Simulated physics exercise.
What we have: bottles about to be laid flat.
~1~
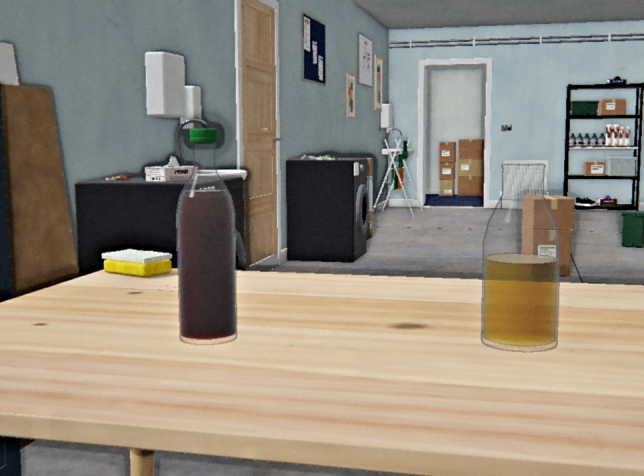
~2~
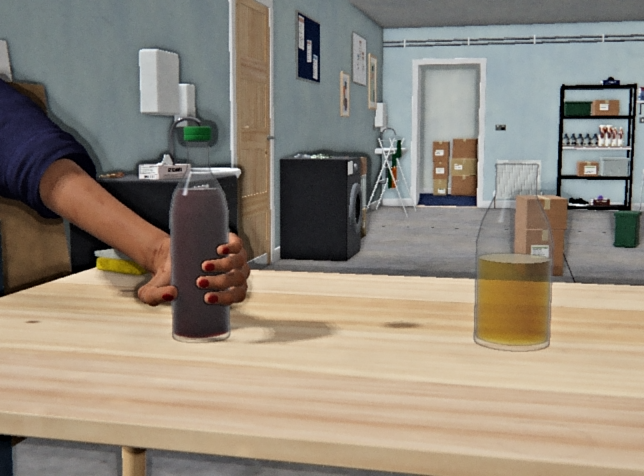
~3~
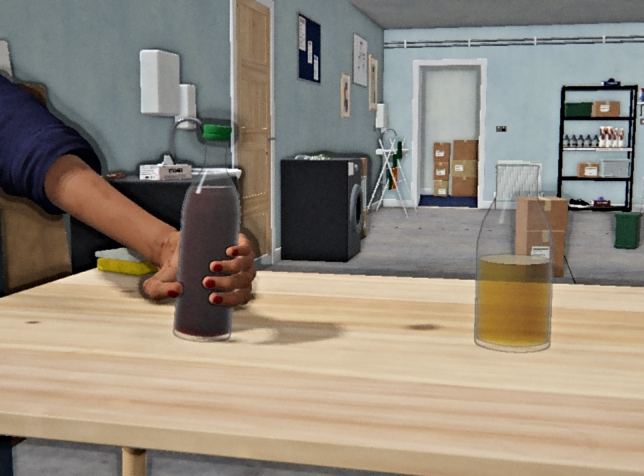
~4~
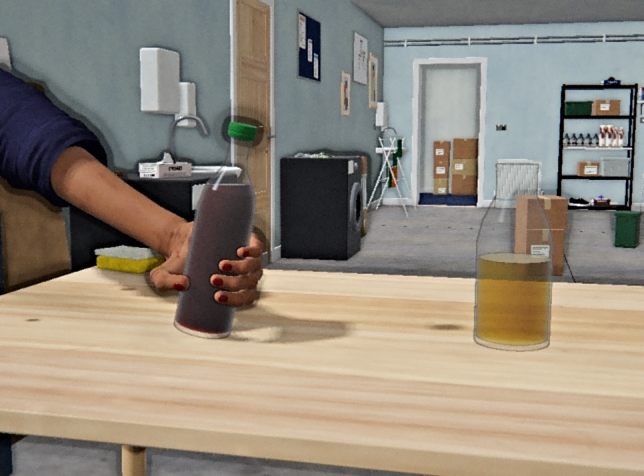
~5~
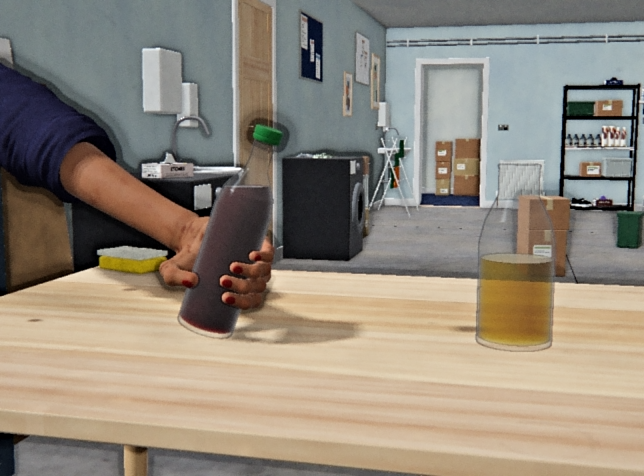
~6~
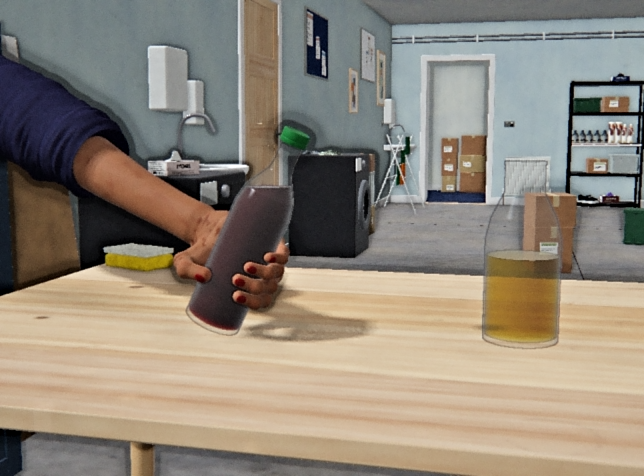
A hand reaches in from the left, grips the dark-filled, green-capped bottle on a wooden table, and gradually tilts it to the right, while the open bottle of amber liquid on the right stays upright.
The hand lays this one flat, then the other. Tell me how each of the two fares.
The left one keeps it in and the right one leaks.
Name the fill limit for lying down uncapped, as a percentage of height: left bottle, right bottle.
Roughly 24 per cent, then 16 per cent.
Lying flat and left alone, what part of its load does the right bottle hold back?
About 35 per cent.
Soon after, the left bottle is nearly down; left bottle, nothing comes out.
Later, the left bottle lies flat; left bottle, nothing comes out.
In the end, both lie flat; left bottle, nothing comes out; right bottle, it is running out of the neck.
